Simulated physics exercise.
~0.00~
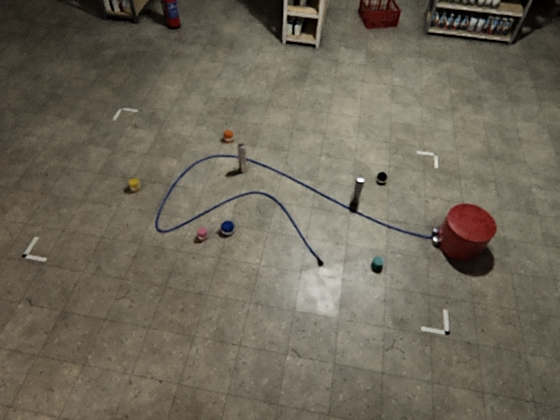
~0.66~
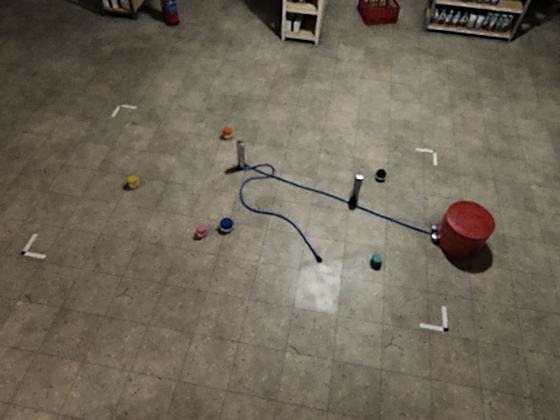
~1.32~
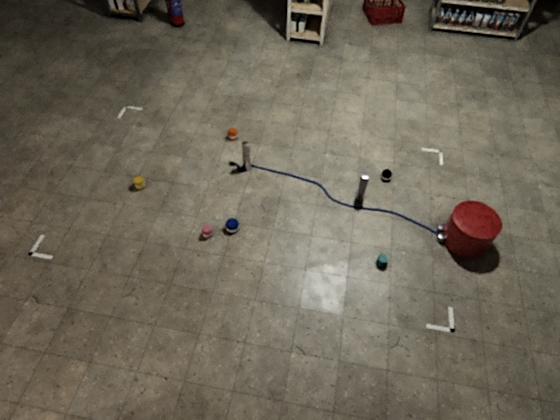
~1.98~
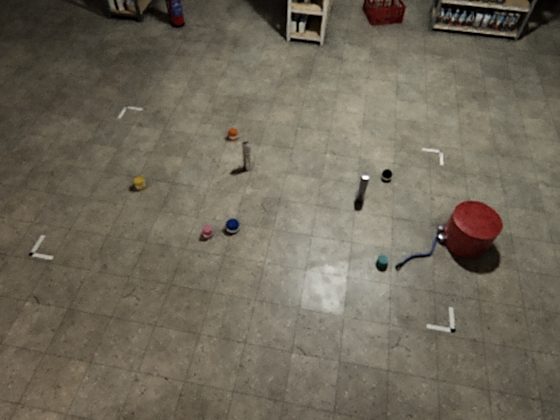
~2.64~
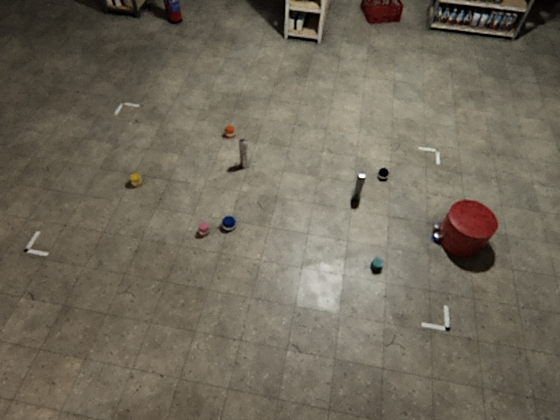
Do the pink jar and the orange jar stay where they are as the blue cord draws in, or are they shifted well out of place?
They both stay. The pink jar keeps its place, and the orange jar hardly stirs.
